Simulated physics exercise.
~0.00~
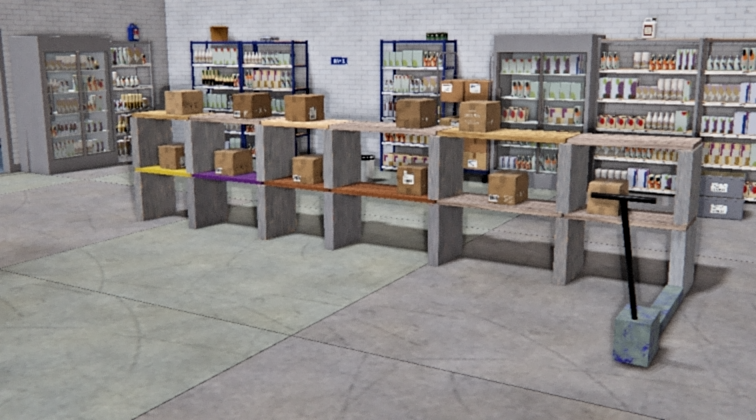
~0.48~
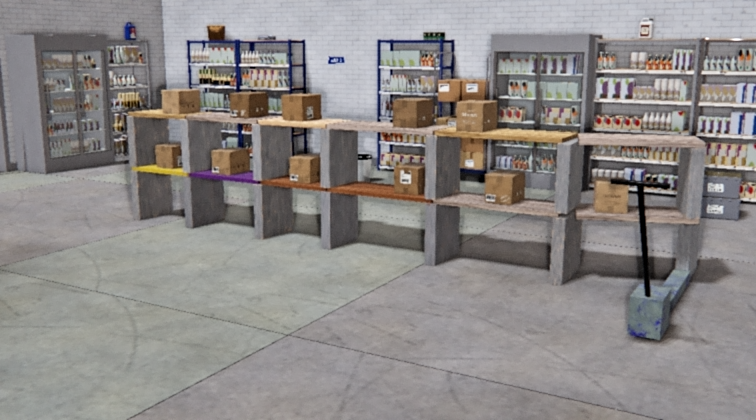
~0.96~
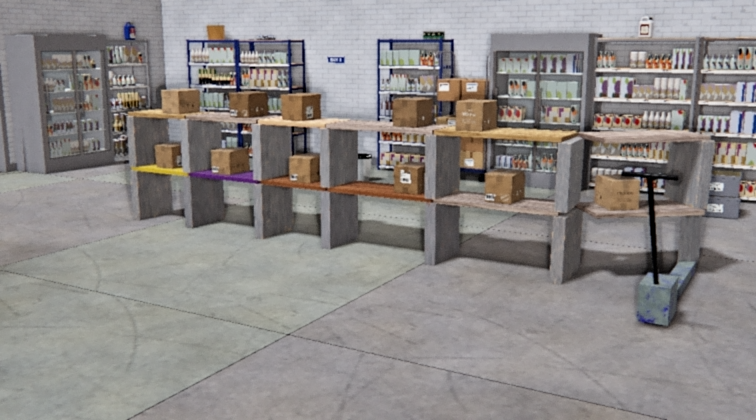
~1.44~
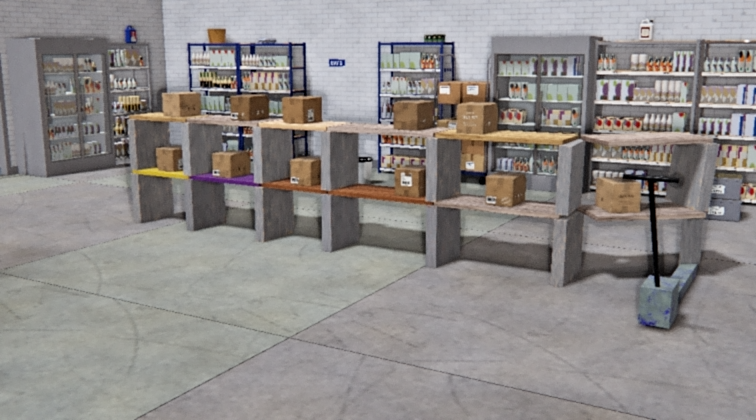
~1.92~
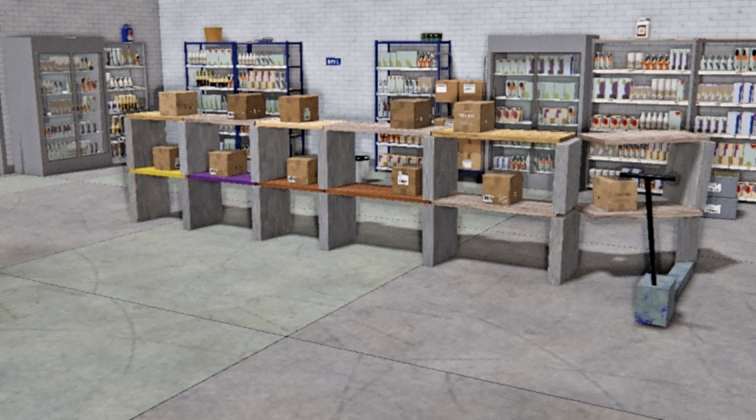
A floor jack pushes into the right end of a makeshift rack, which stays standing.
